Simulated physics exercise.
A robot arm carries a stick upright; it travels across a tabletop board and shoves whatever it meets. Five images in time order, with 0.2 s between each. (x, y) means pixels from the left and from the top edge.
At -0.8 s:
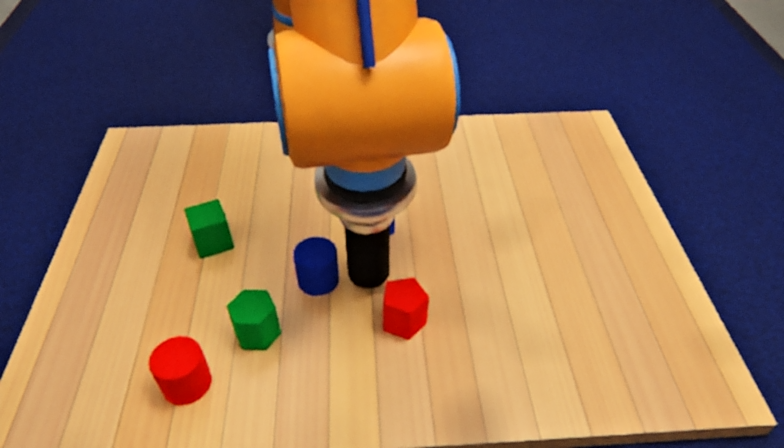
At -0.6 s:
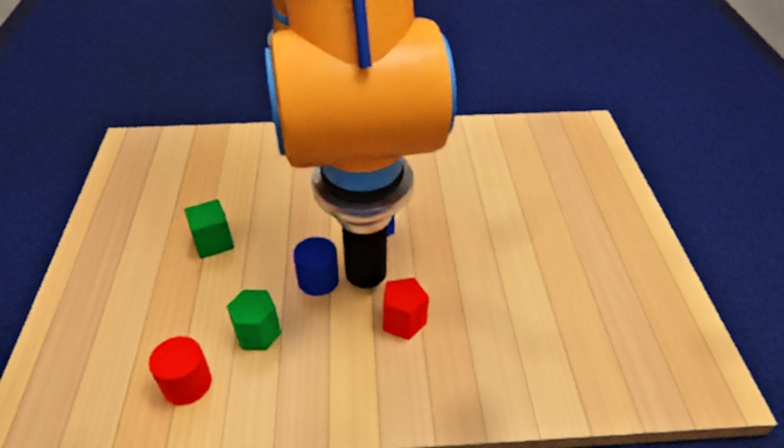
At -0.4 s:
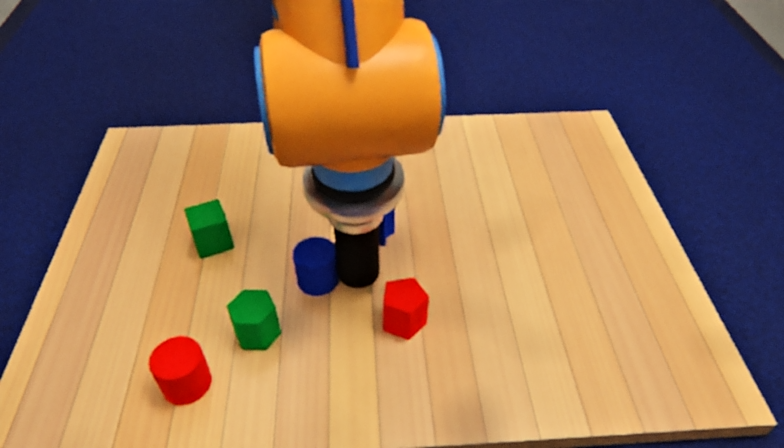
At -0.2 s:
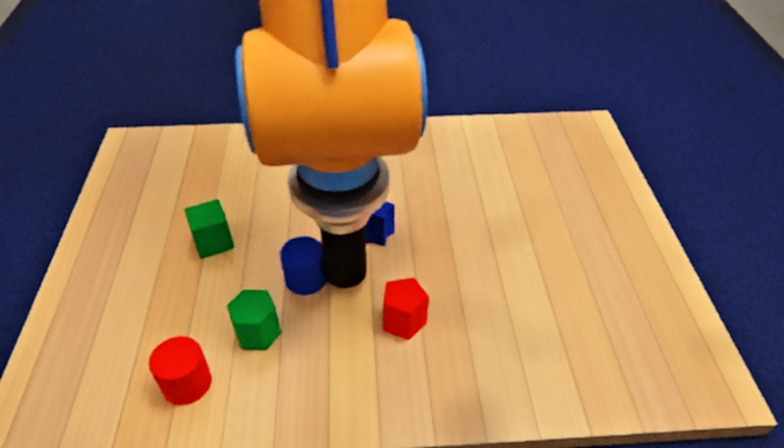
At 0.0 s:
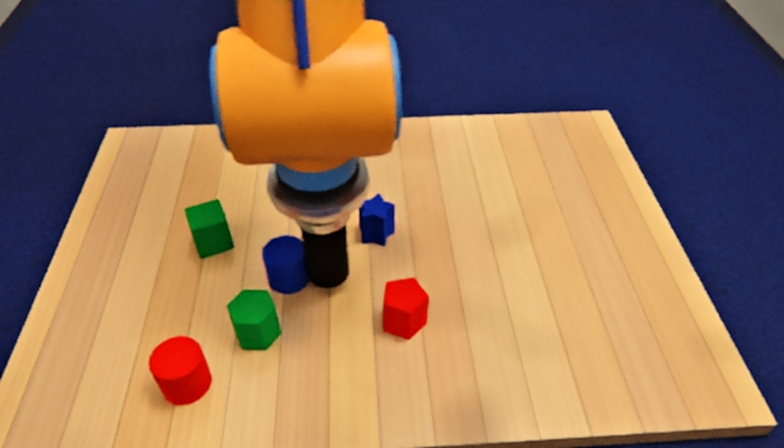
At first, an orange robot arm holds its black stick upright on a wooden board, just right of a blue cylinder among red and green blocks. The stick moves left, meets the cylinder and pushes it a short way left, while a blue block behind the arm comes into view.
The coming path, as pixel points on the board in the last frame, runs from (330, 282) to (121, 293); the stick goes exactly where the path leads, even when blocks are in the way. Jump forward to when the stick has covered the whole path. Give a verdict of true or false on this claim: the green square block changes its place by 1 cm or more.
True - the claim holds.
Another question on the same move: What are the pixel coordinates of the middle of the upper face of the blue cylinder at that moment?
Roughly at (162, 231).
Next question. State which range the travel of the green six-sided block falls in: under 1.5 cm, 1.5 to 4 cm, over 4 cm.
It moves only a bit, under 1.5 cm.
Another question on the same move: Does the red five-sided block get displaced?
No
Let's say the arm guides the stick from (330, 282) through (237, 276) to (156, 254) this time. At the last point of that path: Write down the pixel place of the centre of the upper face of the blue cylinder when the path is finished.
At (105, 221).
What follows on the original path. One third of the way, stick (257, 277); blue cylinder (219, 242).
Two thirds of the way, stick (186, 280); green square block (199, 206), turned 35° clockwise; blue cylinder (171, 233).
At the end, stick (116, 283); green square block (199, 206), turned 35° clockwise; green six-sided block not moved; blue cylinder (162, 231); red five-sided block not moved.
